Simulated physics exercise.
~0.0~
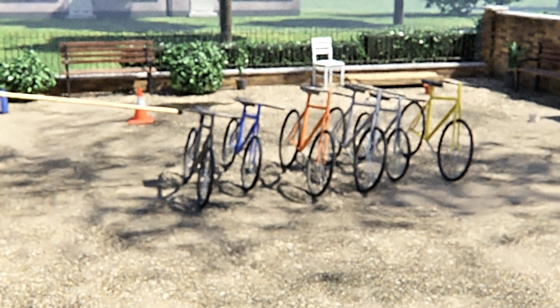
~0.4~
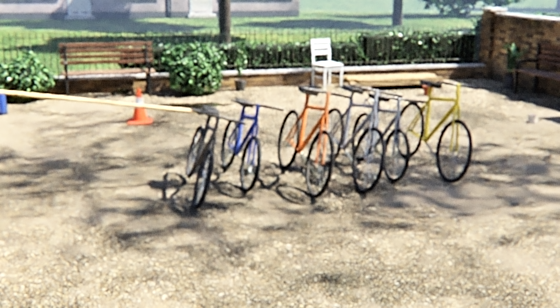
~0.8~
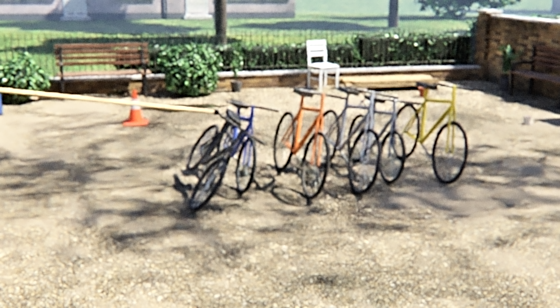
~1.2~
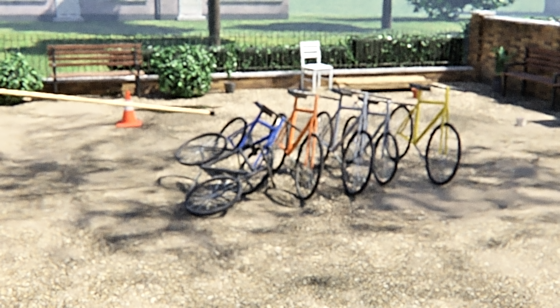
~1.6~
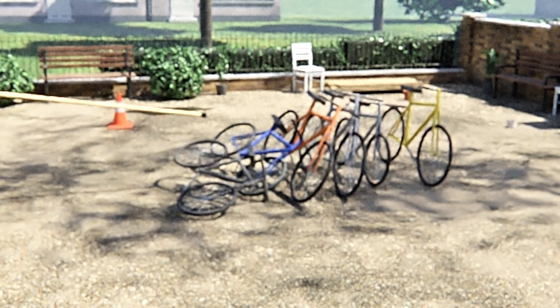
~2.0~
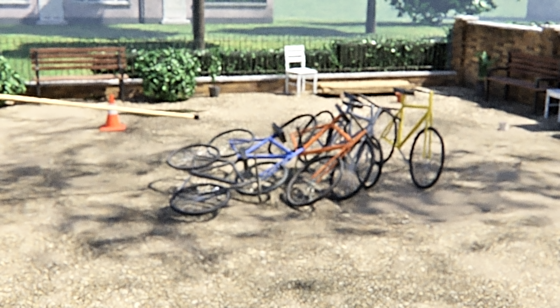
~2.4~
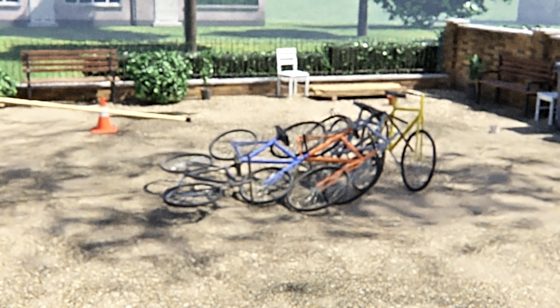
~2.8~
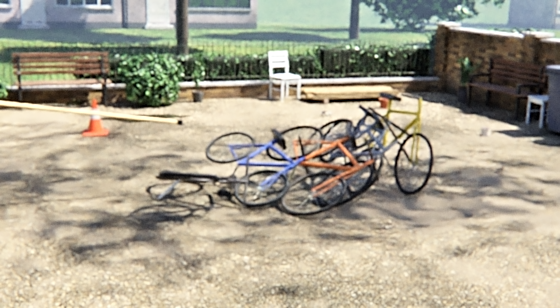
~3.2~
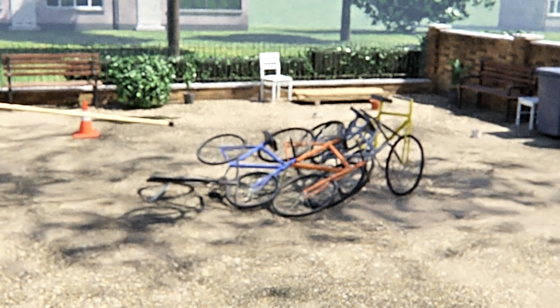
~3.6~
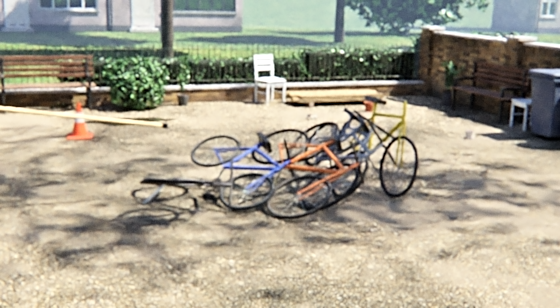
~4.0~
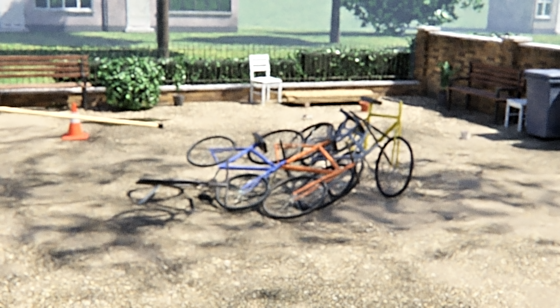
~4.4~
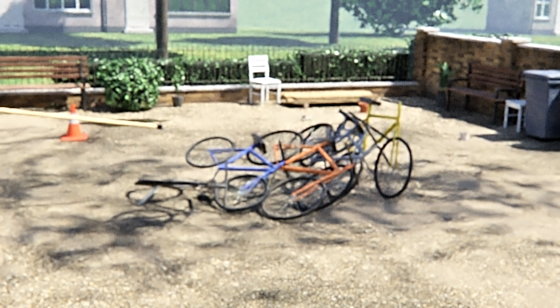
Row of parked bicycles toppling one after another from the left in a gravel yard, the yellow one at right staying upright.
